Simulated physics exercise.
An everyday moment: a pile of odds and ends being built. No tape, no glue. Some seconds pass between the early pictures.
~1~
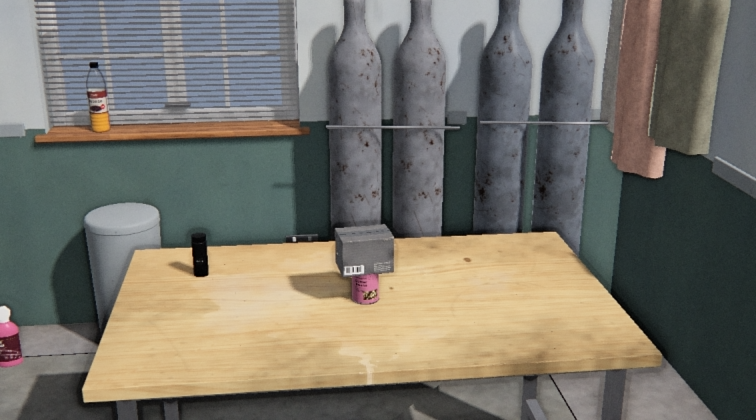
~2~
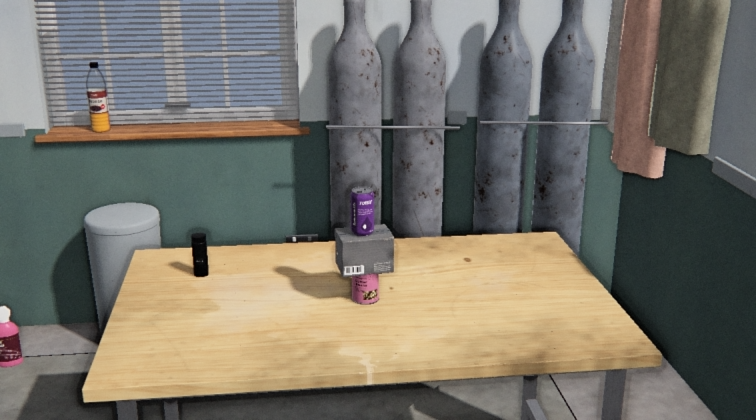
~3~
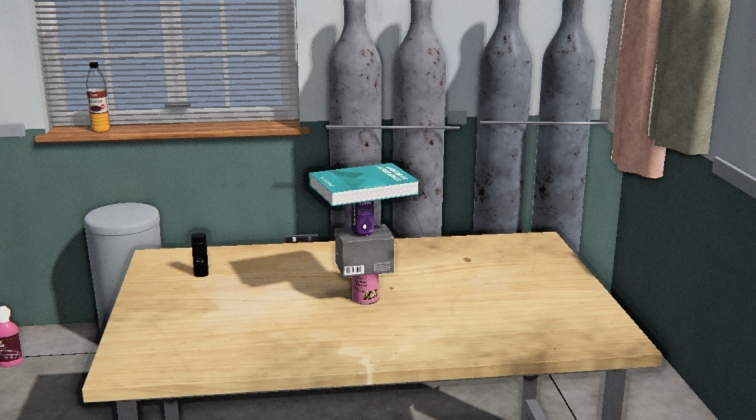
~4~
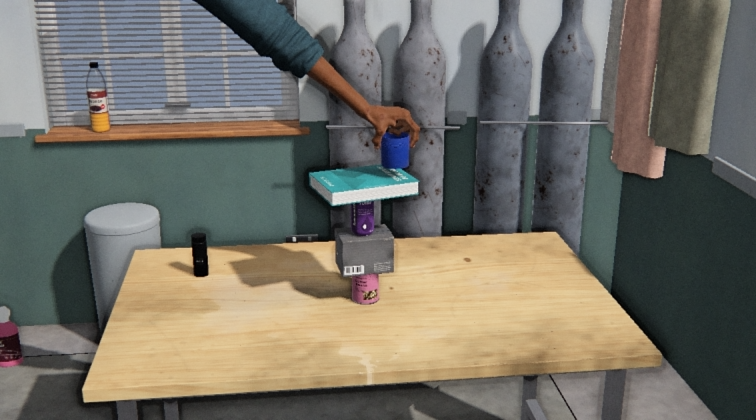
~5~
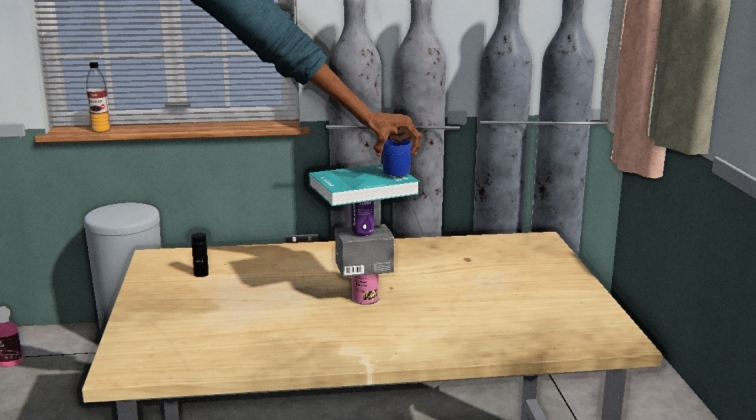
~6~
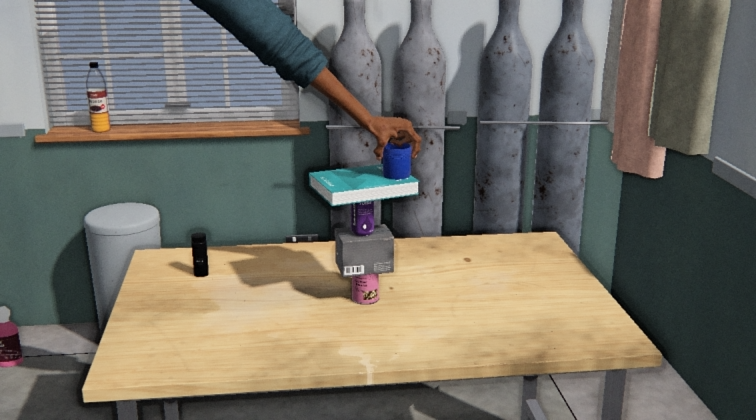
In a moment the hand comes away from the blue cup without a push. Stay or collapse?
The pile holds.
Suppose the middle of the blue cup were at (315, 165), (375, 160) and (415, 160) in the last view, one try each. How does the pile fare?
First, it comes apart; second, it stays up; third, it comes apart.
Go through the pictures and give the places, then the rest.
In the first frame, the last thing is not in view yet.
In the second frame, the last thing is not in view yet; pink pot (366, 284).
In the third frame, the last thing is not in view yet; black shaker (200, 255).
In the fourth frame, coming down; blue cup (395, 150); turquoise book (363, 183).
In the fifth frame, coming down; blue cup (397, 157); grey box (364, 250).
In the sixth frame, in place under the hand; blue cup (397, 161); purple can (362, 212).
Then, 0.70 s after the last picture, nothing has stirred.
Then, 1.90 s after the last picture, blue cup resting near (397, 162).
At rest, all 6 in place. Seen from the same camera at the end, blue cup near (397, 162). The pile keeps its balance.
